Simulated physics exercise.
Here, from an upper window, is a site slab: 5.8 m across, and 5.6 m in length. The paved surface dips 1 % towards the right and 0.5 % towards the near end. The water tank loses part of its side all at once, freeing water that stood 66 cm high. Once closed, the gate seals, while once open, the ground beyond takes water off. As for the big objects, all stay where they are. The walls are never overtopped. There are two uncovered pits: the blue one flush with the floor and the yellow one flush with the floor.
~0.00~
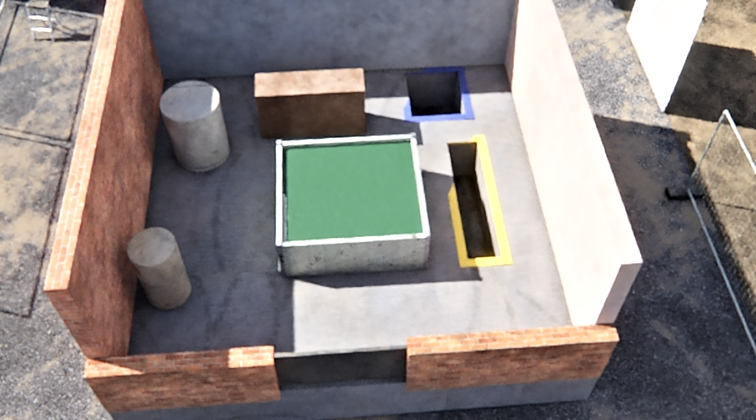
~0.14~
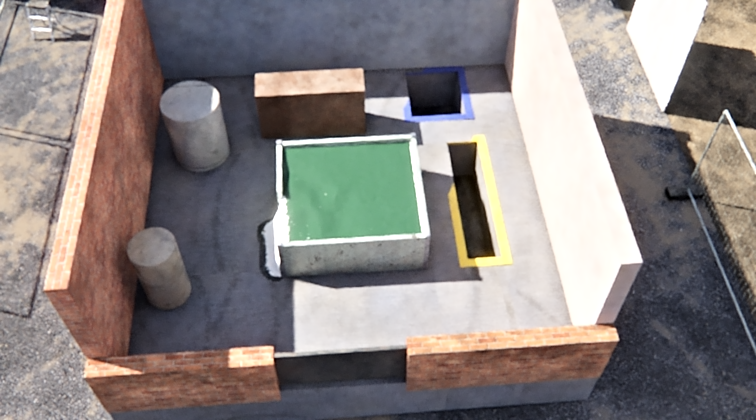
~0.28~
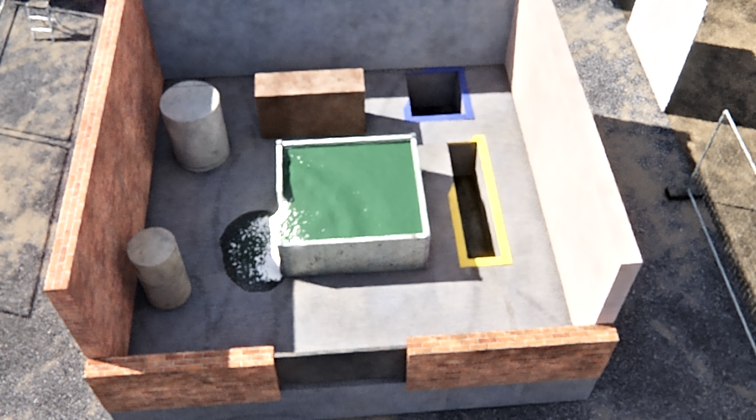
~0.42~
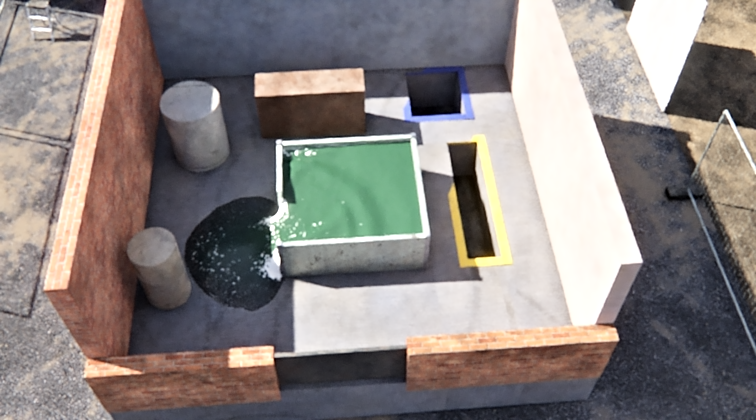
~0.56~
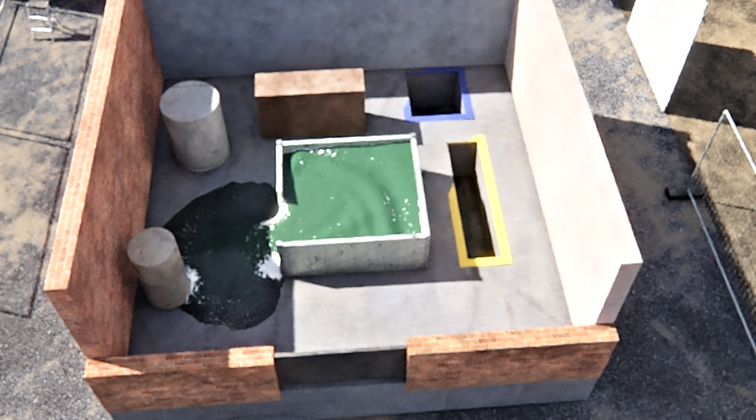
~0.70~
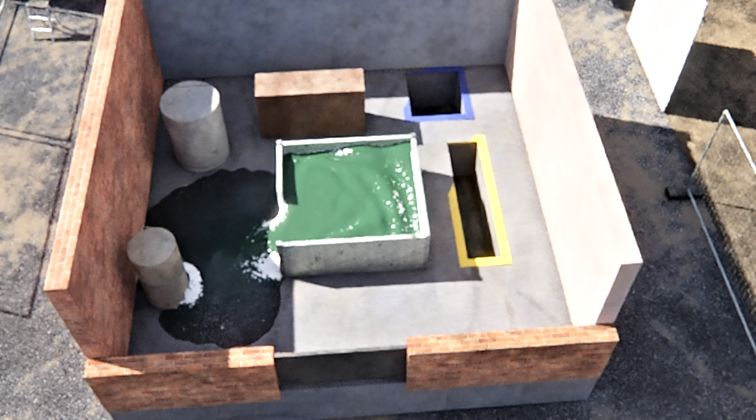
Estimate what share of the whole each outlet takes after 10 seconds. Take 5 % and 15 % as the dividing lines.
Shares: Gate - not even 5 %; blue pit - between 5 and 15 %; yellow pit - between 5 and 15 %.
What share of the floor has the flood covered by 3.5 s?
Around 55 per cent wet.
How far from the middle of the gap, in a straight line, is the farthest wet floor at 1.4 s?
That works out near 3.0 m.
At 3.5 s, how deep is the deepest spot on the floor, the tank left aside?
Depth max: Approx. 25 cm.
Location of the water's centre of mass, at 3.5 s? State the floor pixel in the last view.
I'd say somewhere around (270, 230).
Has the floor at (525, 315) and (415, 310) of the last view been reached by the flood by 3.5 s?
Not yet touched, then awash.
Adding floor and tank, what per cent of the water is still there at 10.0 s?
Roughly 76 percent.
After 1.4 s water covers 25 % of the floor and is deepest (38 cm) near (143, 243); gone so far, the gate 0 %, the blue pit 0 %, the yellow pit 0 %.
After 2.2 s water covers 30 % of the floor and is deepest (34 cm) near (143, 243); gone so far, the gate 0 %, the blue pit 0 %, the yellow pit 0 %.
After 3.5 s water covers 55 % of the floor and is deepest (25 cm) near (127, 370); gone so far, the gate 0 %, the blue pit 0 %, the yellow pit 0 %.
After 6.0 s water covers 85 % of the floor and is deepest (16 cm) near (125, 383); gone so far, the gate 0 %, the blue pit 4 %, the yellow pit 2 %.
After 10.0 s water covers 95 % of the floor and is deepest (12 cm) near (534, 356); gone so far, the gate 0 %, the blue pit 13 %, the yellow pit 12 %.
